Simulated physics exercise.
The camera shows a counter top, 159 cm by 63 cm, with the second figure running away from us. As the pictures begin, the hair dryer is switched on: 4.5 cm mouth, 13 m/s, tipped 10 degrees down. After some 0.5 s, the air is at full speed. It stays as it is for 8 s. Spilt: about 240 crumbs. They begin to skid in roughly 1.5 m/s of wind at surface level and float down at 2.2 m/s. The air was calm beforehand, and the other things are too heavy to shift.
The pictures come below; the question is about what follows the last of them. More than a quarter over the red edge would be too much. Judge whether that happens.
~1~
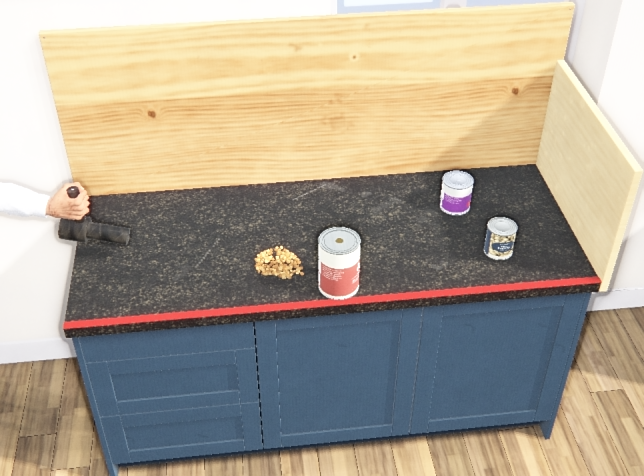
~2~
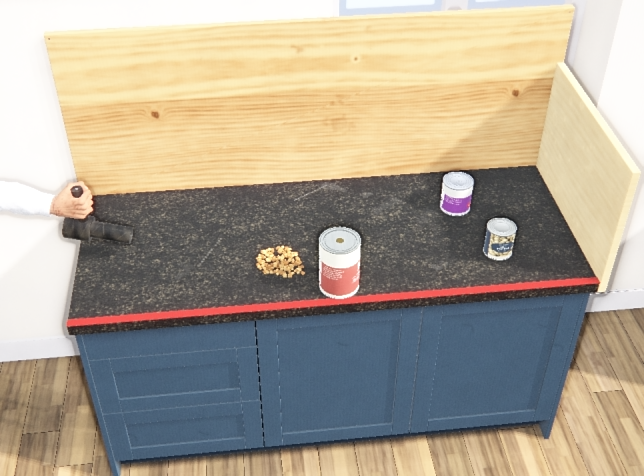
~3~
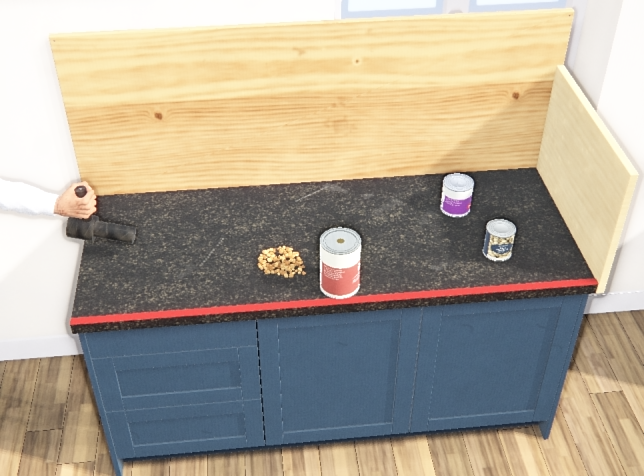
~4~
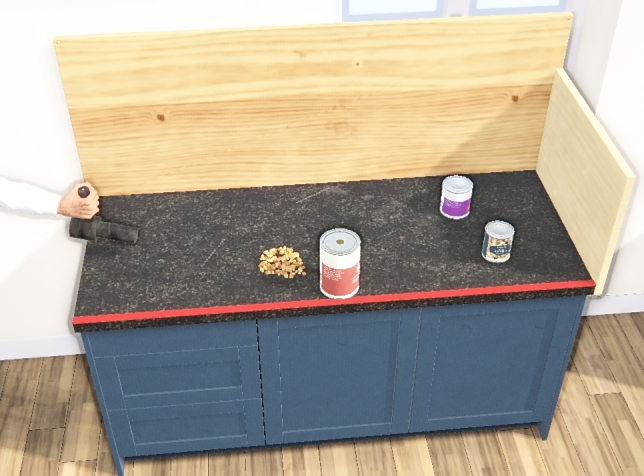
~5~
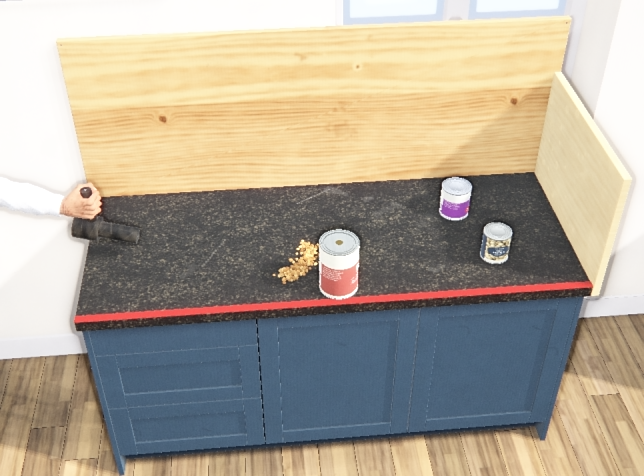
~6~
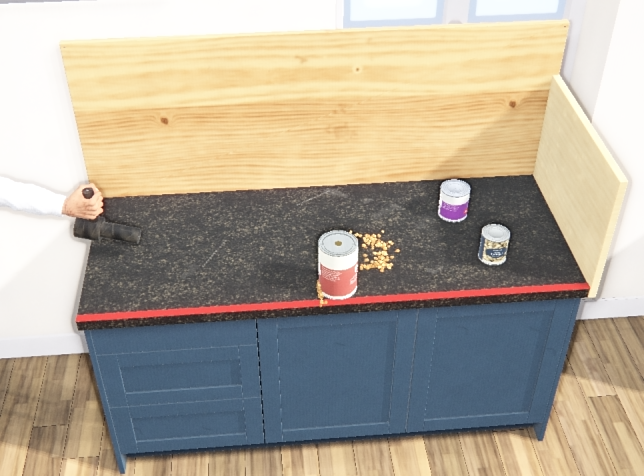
Over a quarter escapes that way.
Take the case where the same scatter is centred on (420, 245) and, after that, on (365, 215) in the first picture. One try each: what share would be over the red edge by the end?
30 %, 0 %.
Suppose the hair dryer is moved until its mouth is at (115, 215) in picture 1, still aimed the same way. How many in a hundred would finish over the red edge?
You'd be looking at something like 80 in a hundred.
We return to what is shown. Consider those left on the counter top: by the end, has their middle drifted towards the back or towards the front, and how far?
Toward the rear, roughly 15 cm.
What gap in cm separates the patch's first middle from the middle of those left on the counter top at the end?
Distance: Approx. 95 cm.
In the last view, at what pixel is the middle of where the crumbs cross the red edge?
Around (457, 297).
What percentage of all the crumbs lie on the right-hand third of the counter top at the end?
I'd put it at about 50 percent.
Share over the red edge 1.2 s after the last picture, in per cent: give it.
I'd say near 50 per cent by then.
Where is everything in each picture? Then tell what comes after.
In the first picture, the middle of the crumbs is near (281, 265), none has stirred yet and the mouth of the hair dryer is at (128, 237).
In the second picture, the middle of the crumbs is near (282, 264), none has stirred yet and the red edge is centred on (341, 304).
In the third picture, the middle of the crumbs is near (283, 264), none has stirred yet, the top of a tin is at (340, 241) and the top of a tin is at (459, 182).
In the fourth picture, the middle of the crumbs is near (284, 265) and none has stirred yet.
In the fifth picture, the middle of the crumbs is near (300, 266), the farthest in sight from the hair dryer is at (319, 263) and about 80 % have left their places.
In the sixth picture, the middle of the crumbs is near (369, 267), the farthest in sight from the hair dryer is at (397, 252) and all have left their places.
Then, 1.2 s after the last picture, 50 % are over the red edge; the middle of those still in play is near (556, 223); 62 % have settled or left.
Then, 2.1 s after the last picture, 51 % are over the red edge; the middle of those still in play is near (554, 219); 68 % have settled or left.
Then, 4.0 s after the last picture, 52 % are over the red edge; the middle of those still in play is near (554, 219); 73 % have settled or left.
Then, 7.6 s after the last picture, at the end, 52 % are over the red edge; the middle of those still in play is near (554, 219).
